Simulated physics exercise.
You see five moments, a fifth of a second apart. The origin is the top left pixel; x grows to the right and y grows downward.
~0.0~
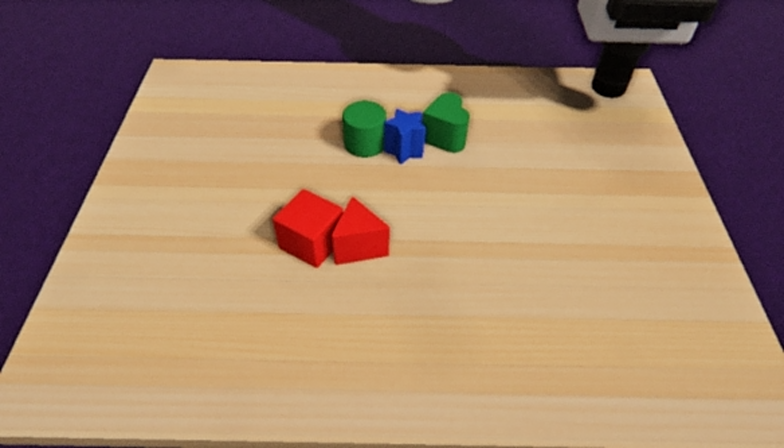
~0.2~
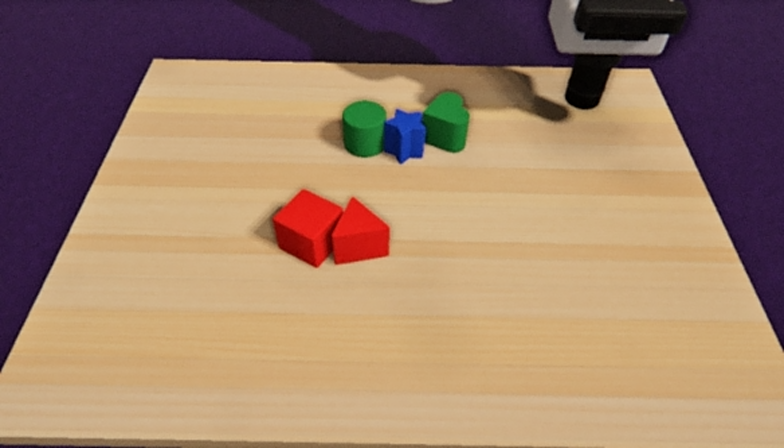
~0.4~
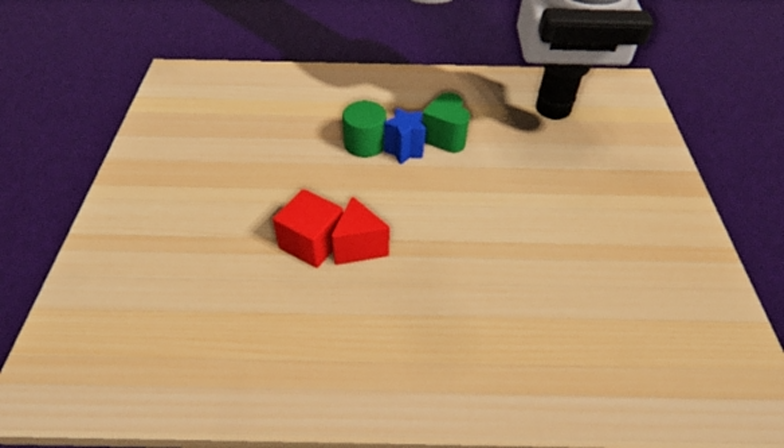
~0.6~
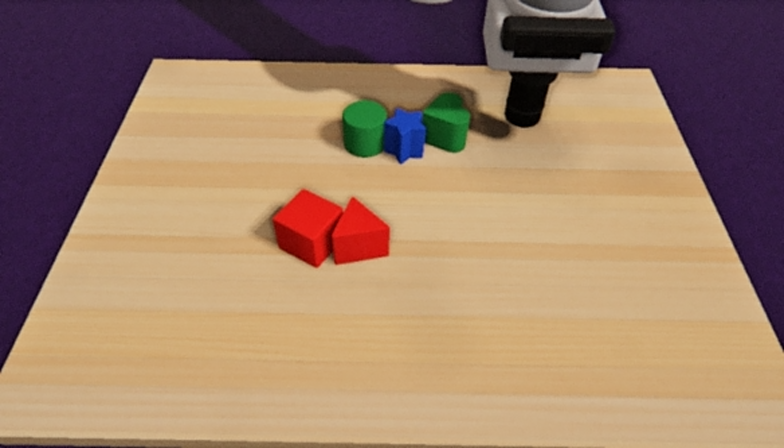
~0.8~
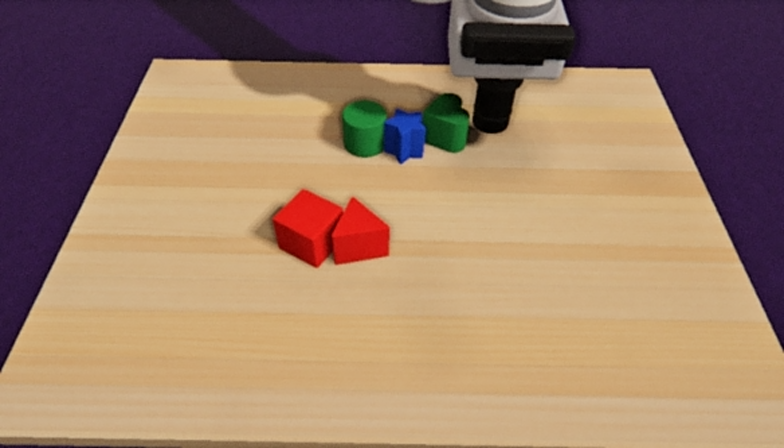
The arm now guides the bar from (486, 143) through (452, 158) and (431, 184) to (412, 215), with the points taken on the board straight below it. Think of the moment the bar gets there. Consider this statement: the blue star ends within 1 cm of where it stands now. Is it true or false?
False.
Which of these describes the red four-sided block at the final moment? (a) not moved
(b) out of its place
Letter a.
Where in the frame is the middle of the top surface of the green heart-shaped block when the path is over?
Its top centre is at about (429, 112).
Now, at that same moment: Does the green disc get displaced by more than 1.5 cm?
No
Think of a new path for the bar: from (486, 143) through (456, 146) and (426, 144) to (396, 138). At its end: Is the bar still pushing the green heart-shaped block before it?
Going by the path, yes.
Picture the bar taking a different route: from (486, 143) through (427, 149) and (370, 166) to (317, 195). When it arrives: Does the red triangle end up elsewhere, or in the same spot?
It holds its position.
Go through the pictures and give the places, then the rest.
Bar's lower end at (608, 89); red four-sided block at (308, 212); red triangle at (358, 219); green disc at (364, 113); blue star at (406, 120); green heart-shaped block at (449, 108), in the first frame.
Bar at (582, 100); blocks still, in the second frame.
Bar at (553, 110); blocks still, in the third frame.
Bar at (522, 117); blocks still, in the fourth frame.
Bar at (490, 123); red four-sided block at (308, 212); red triangle at (358, 219); green disc at (364, 113); blue star at (406, 120); green heart-shaped block at (449, 108), in the fifth frame.
What follows on the original path. One third of the way, bar at (454, 139); blue star at (397, 122); green heart-shaped block at (430, 111), turned 60° clockwise.
Two thirds of the way, bar at (432, 165); green disc at (360, 113); blue star at (395, 122); green heart-shaped block at (429, 112), turned 65° clockwise.
At the end, bar at (414, 196); red four-sided block still; red triangle still; green disc at (360, 113); blue star at (395, 122); green heart-shaped block at (429, 112), turned 65° clockwise.
